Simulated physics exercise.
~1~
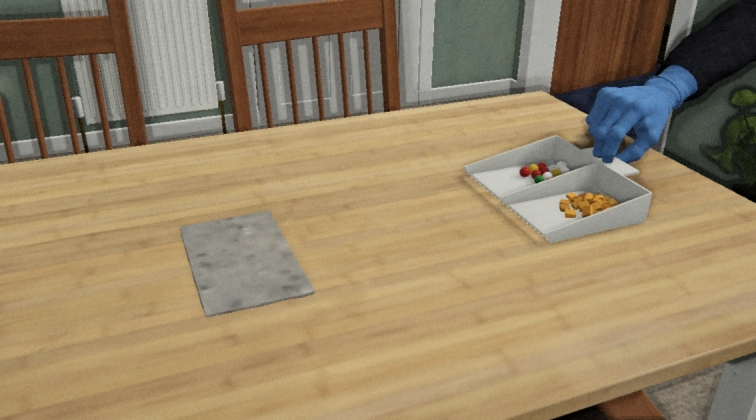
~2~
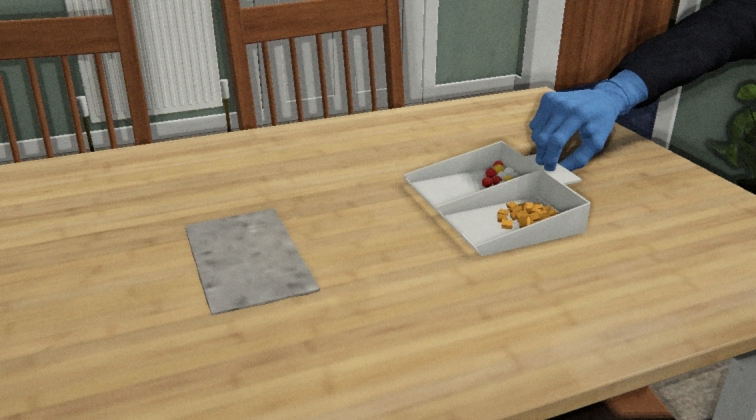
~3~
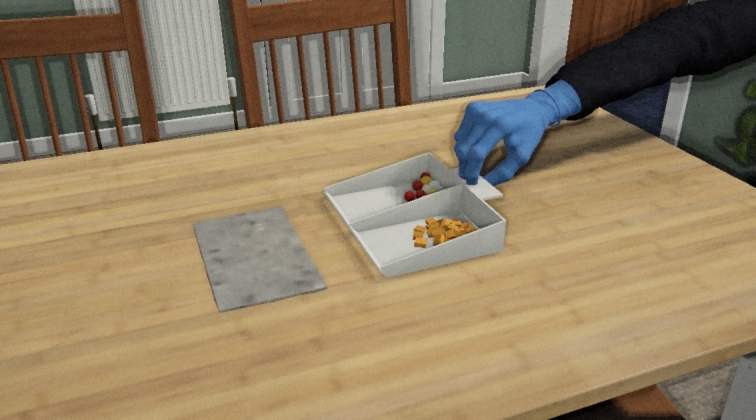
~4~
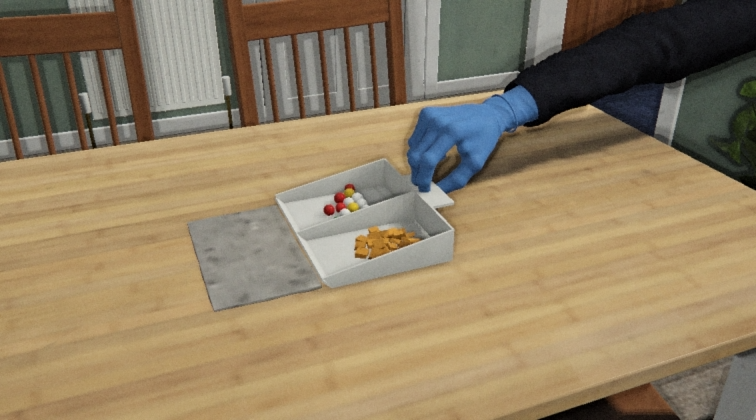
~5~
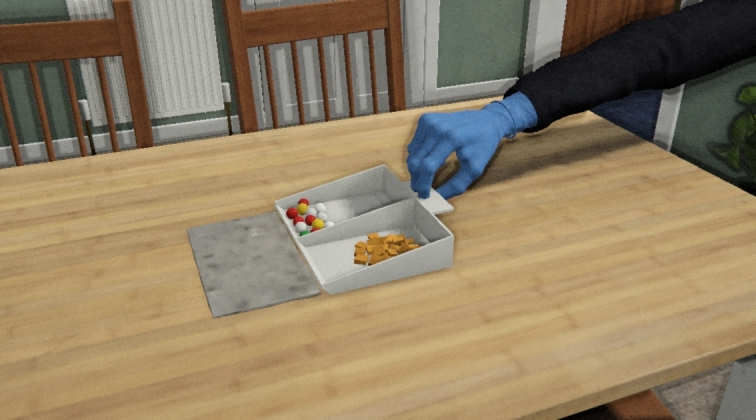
A shallow white tray with two compartments slides left across a wooden table, pushed by a blue-gloved hand in a dark sleeve. The nearer compartment holds small orange pieces, and the farther one holds little round balls in red, white, yellow and other colours. The tray closes in on a flat grey slab and stops against its edge. As it halts, the balls roll forward towards the front rim, while the orange pieces barely shift. At the end the tray rests at the slab, the hand still at its back, with both batches inside.
